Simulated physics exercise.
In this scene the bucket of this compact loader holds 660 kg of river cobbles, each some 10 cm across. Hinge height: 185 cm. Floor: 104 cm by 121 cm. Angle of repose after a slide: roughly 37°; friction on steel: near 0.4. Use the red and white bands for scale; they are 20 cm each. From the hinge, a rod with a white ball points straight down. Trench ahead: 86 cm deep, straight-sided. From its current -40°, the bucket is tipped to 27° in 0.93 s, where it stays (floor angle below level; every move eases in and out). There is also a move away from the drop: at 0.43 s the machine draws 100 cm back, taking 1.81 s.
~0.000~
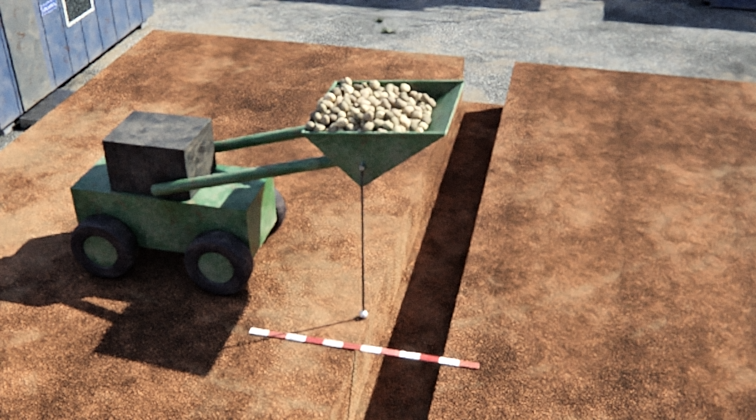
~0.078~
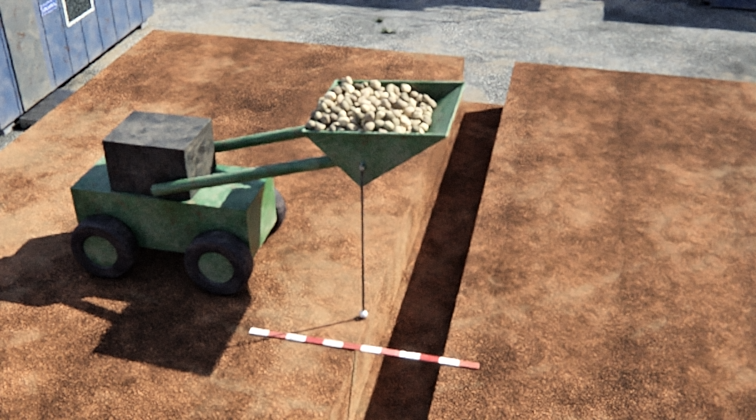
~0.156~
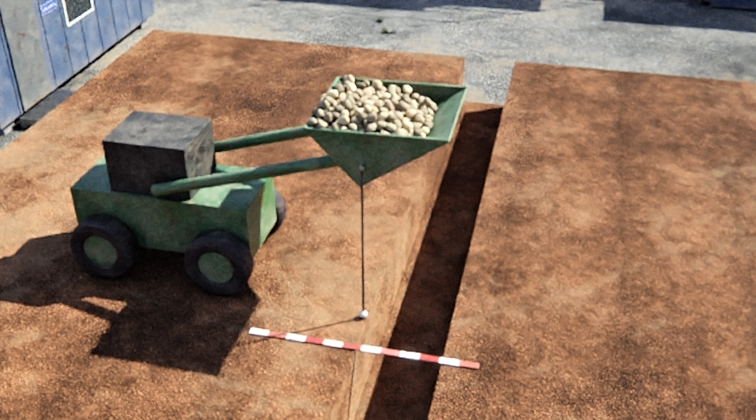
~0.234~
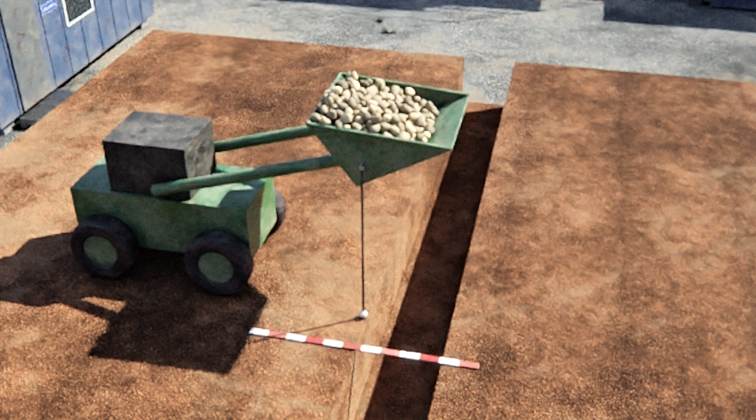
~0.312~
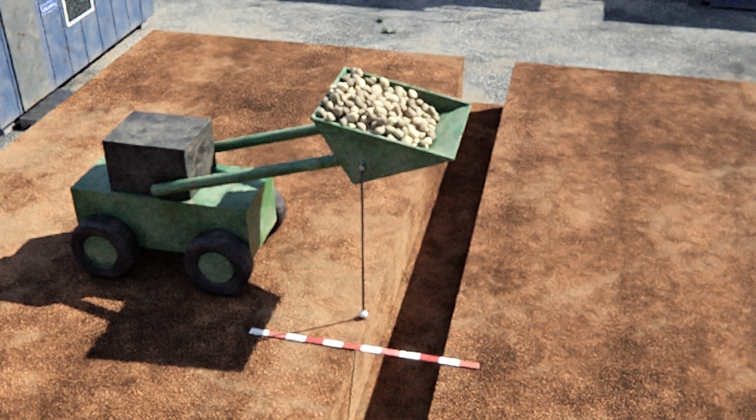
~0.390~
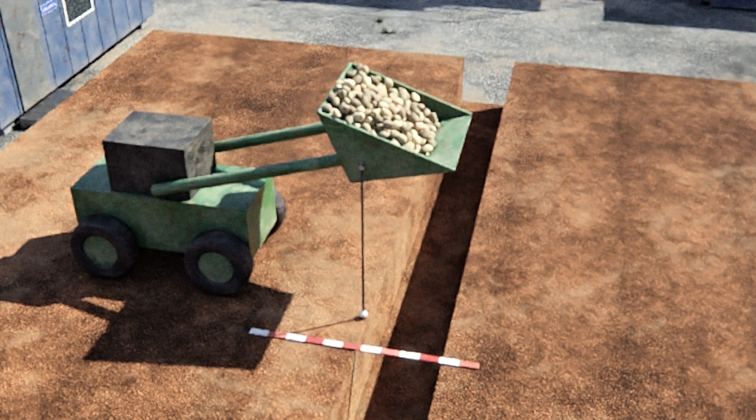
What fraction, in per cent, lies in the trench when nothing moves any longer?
The fraction is about 75 per cent.
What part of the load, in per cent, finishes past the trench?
Roughly 25 per cent.
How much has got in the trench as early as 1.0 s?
Approx. 25 % of the load.
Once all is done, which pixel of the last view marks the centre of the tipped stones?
I'd point somewhere around (434, 340).
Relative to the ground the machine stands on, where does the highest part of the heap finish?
About 18 cm above it.
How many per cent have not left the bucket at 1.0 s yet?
It holds some 75 per cent.
After 0.7 s the floor is at 17°; 100 % in the bucket; the foremost stones are at (429, 167).
After 1.0 s the floor is at 27°; 76 % in the bucket, 24 % in the trench; the foremost stones are at (456, 211).
After 2.7 s the floor is at 27°; 0 % in the bucket, 73 % in the trench, 27 % past the trench; the foremost stones are at (652, 312).
After 5.5 s the floor is at 27°; 0 % in the bucket, 73 % in the trench, 27 % past the trench; the foremost stones are at (655, 320).
